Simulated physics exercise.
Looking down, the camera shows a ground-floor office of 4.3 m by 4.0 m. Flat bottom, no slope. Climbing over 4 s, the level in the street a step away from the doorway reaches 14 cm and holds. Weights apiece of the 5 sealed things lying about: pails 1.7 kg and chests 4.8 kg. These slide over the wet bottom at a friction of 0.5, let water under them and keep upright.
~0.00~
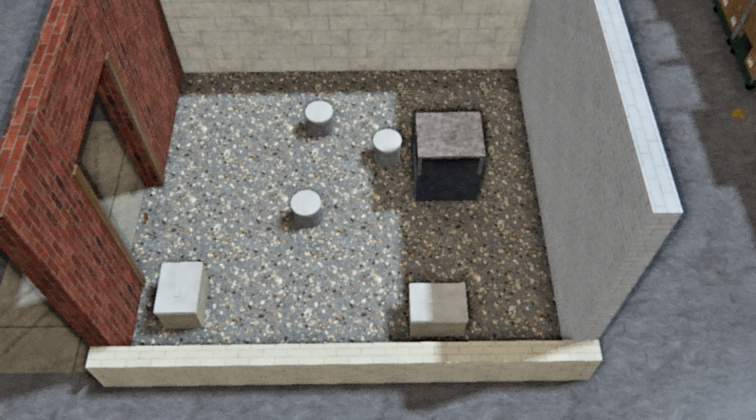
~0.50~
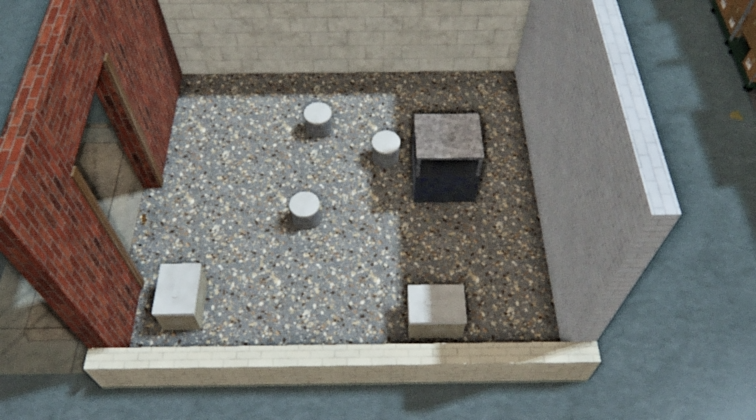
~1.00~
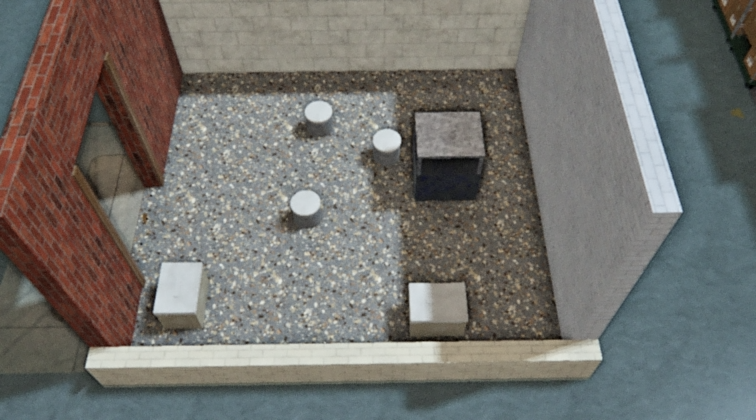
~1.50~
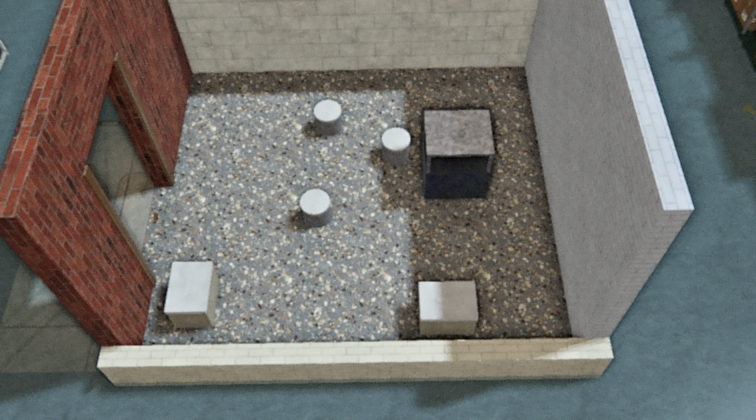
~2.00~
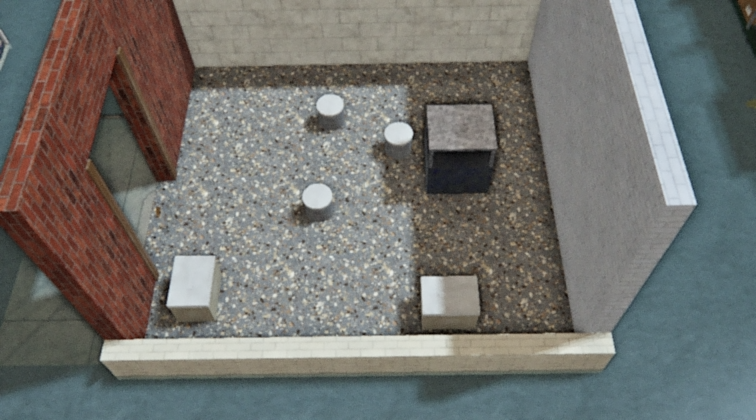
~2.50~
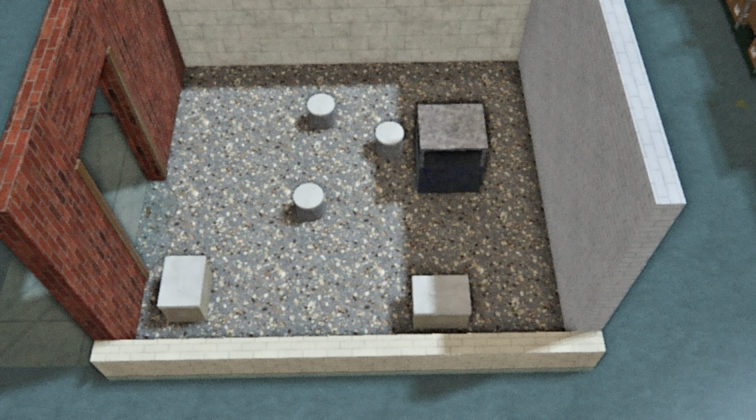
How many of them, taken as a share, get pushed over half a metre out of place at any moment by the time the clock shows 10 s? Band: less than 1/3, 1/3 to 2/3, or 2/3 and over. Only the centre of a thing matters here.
Band: 2/3 and over.
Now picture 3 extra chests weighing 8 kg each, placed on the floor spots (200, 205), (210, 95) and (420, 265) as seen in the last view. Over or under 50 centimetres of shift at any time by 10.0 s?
So, in the order asked, it's too far, not far enough and too far.
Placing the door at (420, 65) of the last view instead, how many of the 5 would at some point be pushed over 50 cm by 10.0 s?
You'd get 2 in that case.
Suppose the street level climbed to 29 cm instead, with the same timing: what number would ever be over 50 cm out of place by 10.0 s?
Then it comes to 4.
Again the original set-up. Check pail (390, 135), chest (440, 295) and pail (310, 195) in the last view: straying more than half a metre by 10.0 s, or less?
In turn: Above the mark, above the mark, above the mark.
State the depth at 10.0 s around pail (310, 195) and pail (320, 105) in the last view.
Some 5 cm at the first, some 4 cm at the second.
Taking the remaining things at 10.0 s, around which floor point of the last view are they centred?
I'd say about (413, 188) in the last view.
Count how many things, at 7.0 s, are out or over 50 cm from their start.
The count is 3.
After 3.5 s 0 of 5 are over 50 cm from their spots; 0 afloat.
After 4.5 s 0 of 5 are over 50 cm from their spots; 0 afloat.
After 7.0 s 3 of 5 are over 50 cm from their spots; 1 afloat.
After 10.0 s 4 of 5 are over 50 cm from their spots, and 4 have been at some point; 5 afloat.
